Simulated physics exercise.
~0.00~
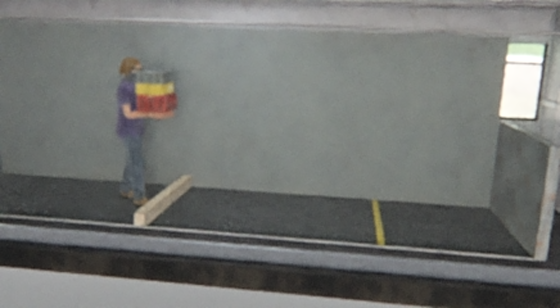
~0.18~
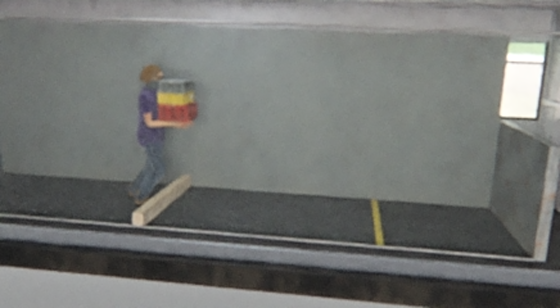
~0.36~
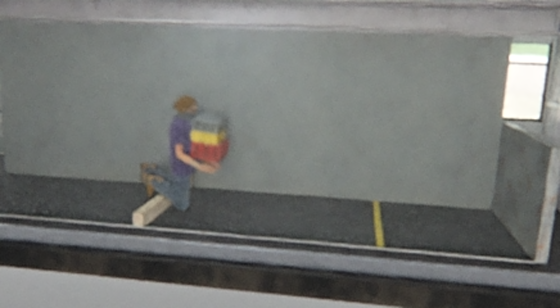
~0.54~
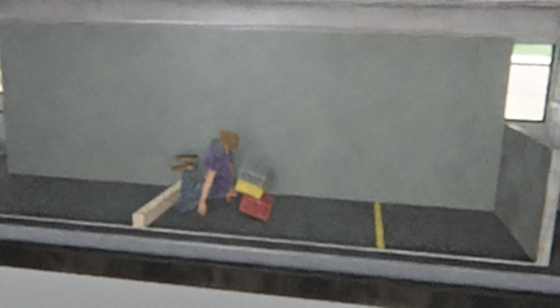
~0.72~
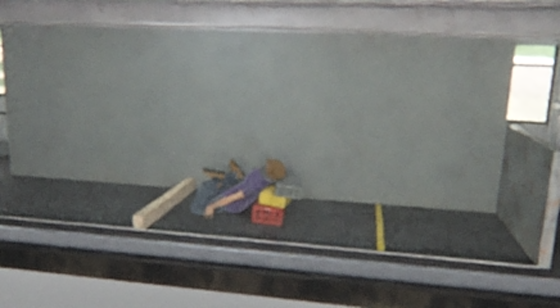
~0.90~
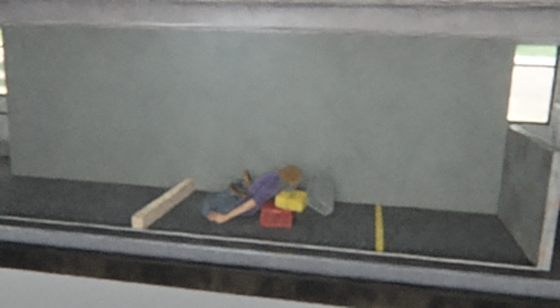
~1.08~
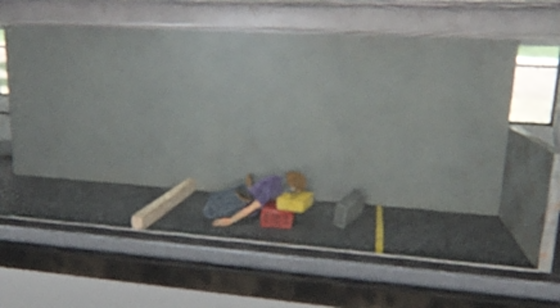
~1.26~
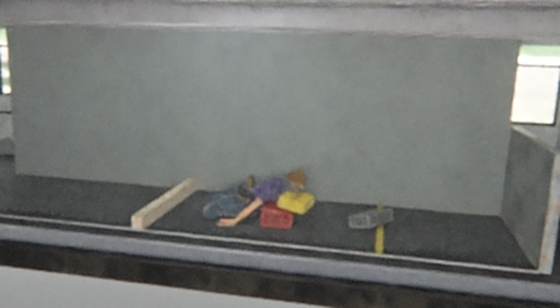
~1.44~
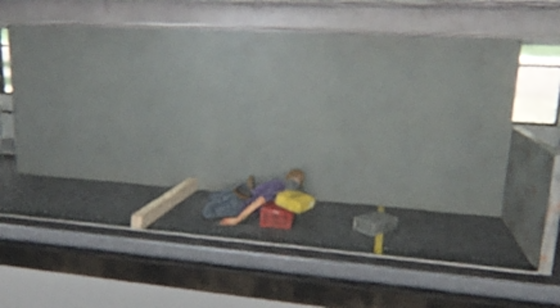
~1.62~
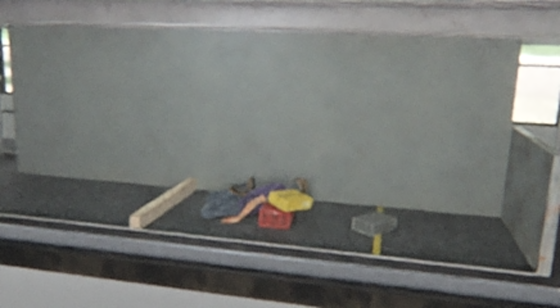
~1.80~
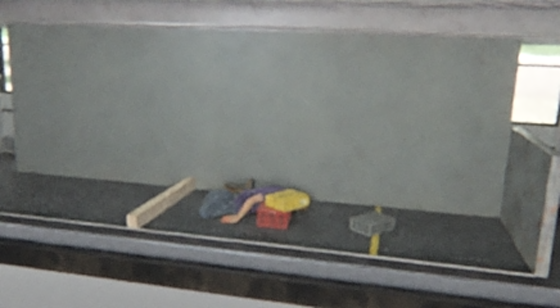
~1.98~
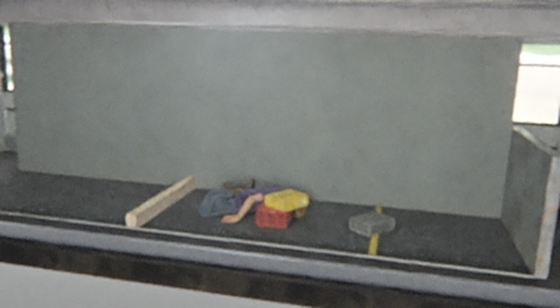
A floppy figure in a purple top and blue trousers holds a stack of grey, yellow and red boxes behind a pale rail, in a grey-walled bay seen from the side and slightly above. A yellow line crosses the dark floor to the right. The figure moves right, pitches forward over the rail and crumples to the floor as the boxes separate. The grey one tumbles on alone and comes to rest on the yellow line. The red and yellow boxes stay against the slumped figure, both short of the line, as the view drifts slightly.
